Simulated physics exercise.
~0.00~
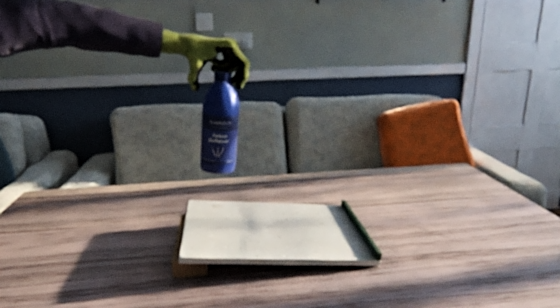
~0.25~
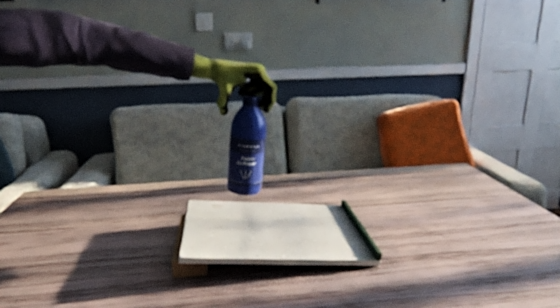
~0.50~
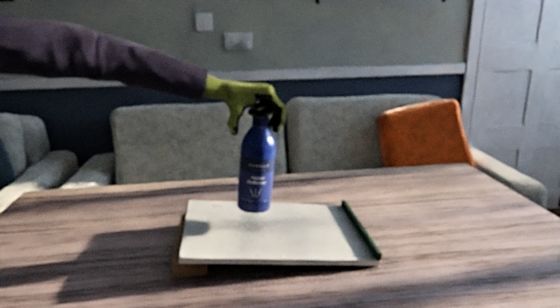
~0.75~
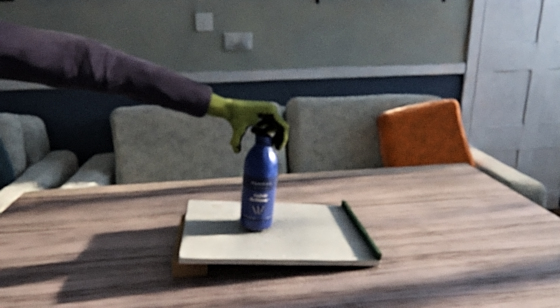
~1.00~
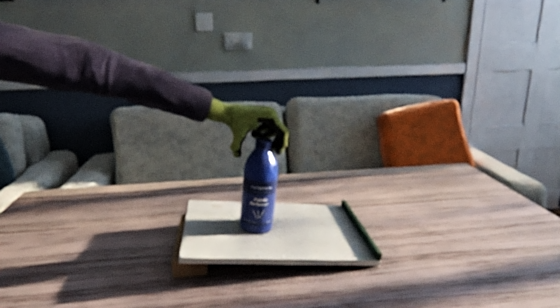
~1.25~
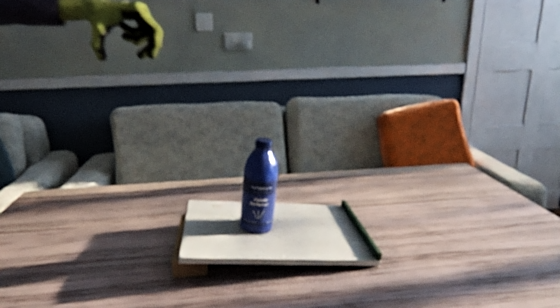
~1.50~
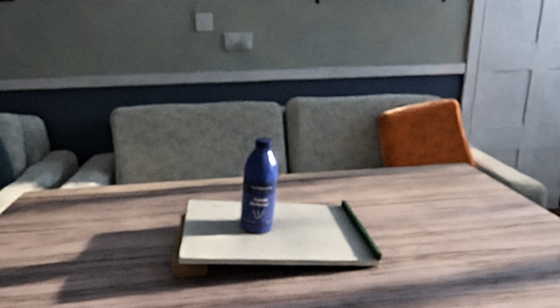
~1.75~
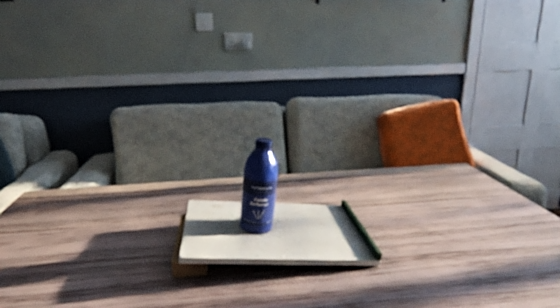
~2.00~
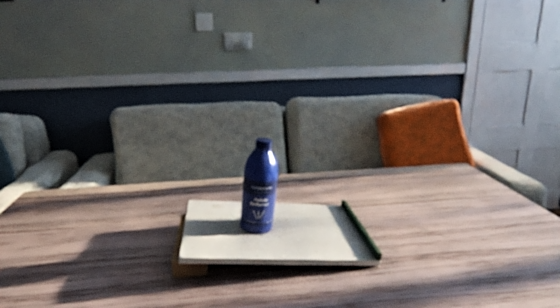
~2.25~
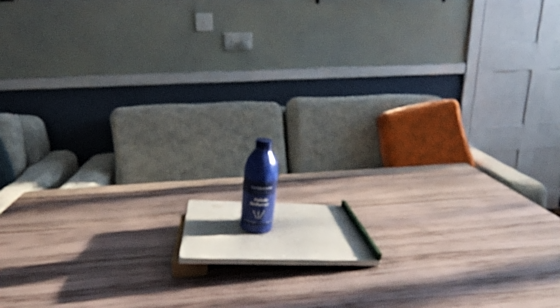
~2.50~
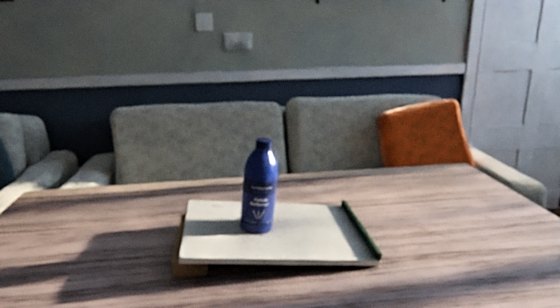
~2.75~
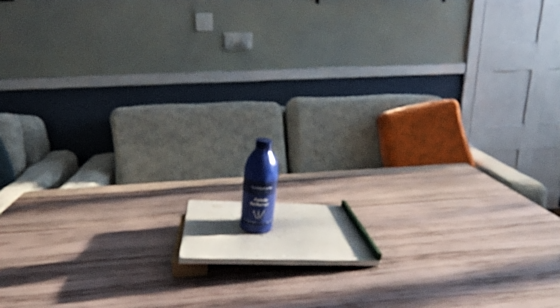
A gloved hand lowered a blue bottle, moving it slightly right, and stood it upright on a pale board lying on a wooden table, then let go and drew back out of view to the left, and the bottle stayed standing still.
